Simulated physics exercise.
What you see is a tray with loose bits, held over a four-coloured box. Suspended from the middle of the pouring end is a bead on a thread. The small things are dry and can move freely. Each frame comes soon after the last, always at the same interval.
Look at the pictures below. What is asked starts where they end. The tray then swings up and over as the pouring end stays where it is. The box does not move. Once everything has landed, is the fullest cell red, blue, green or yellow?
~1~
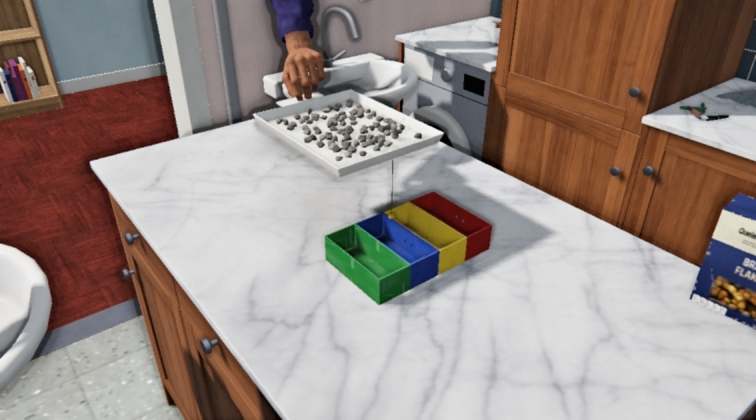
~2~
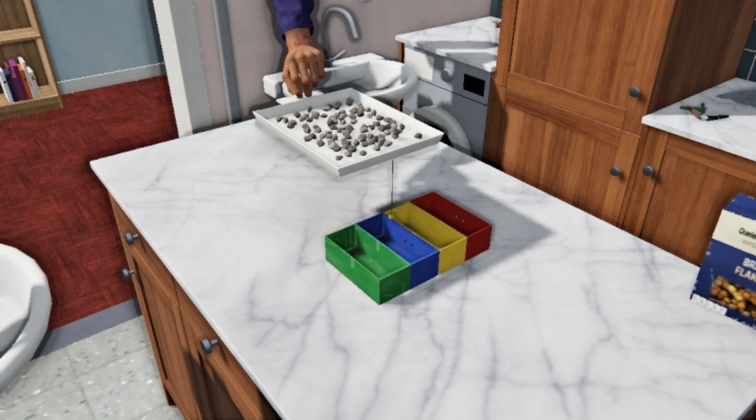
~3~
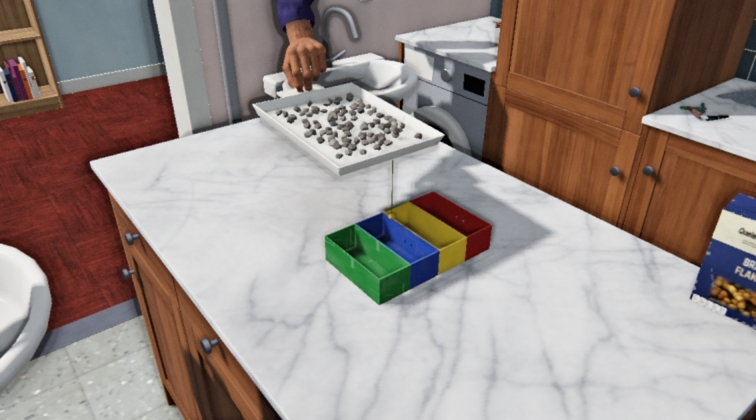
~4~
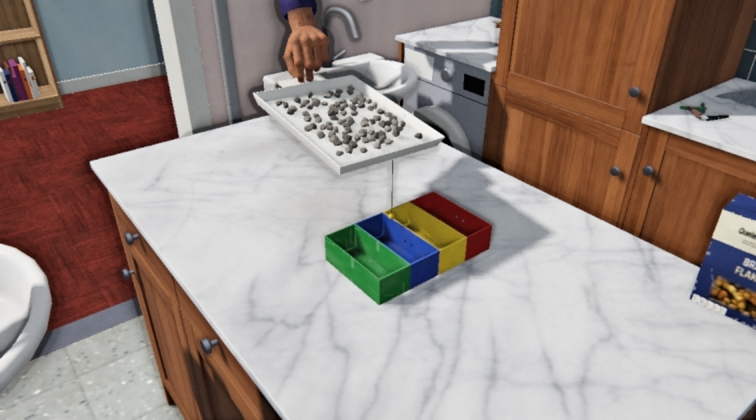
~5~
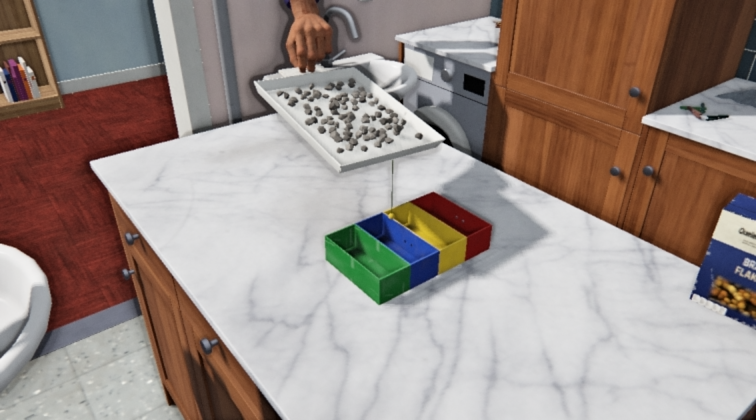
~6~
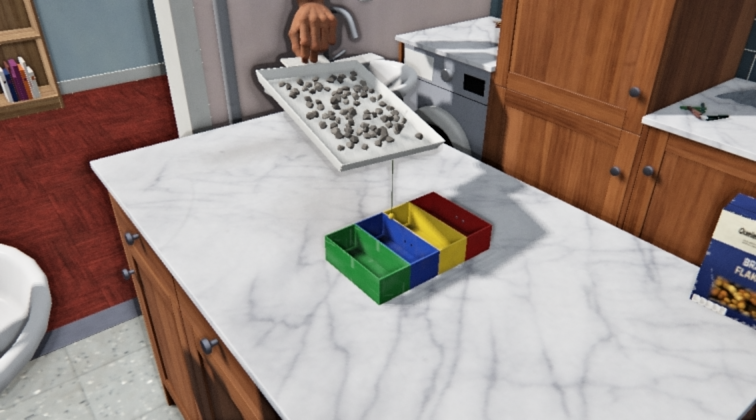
It is the red cell.
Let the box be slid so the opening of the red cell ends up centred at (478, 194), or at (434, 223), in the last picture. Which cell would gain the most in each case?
Blue first, that red cell second.
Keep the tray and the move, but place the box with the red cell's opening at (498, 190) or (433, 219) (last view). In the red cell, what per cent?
Roughly 0% first, roughly 50% second.
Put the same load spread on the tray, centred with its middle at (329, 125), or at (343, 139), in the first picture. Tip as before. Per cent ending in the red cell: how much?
It's 50 percent the first time and 40 percent the second.
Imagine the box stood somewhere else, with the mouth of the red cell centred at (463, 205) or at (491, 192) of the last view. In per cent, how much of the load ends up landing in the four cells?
You'd get near 100 percent first and near 90 percent next.
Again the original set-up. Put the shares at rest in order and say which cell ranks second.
That is yellow.
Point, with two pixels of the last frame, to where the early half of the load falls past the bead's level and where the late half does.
Close to (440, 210), then close to (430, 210).
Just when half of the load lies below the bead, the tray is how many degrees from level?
My estimate is some 85 degrees.
Soon, tray tipped steeply; nearly all on the tray; a stray few falling or outside the box.
A while on, tray tipped right over; about a third on the tray; about a third in the red cell; about a quarter in the yellow cell; a small part in the blue cell; a small part falling or outside the box.
Towards the end, tray tipped past a quarter turn; about half in the red cell; about a third in the yellow cell; a small part in the blue cell; a stray few falling or outside the box.
Finally, tray tipped past a quarter turn; about half in the red cell; about a third in the yellow cell; a small part in the blue cell; none in the green cell; a stray few outside the box.
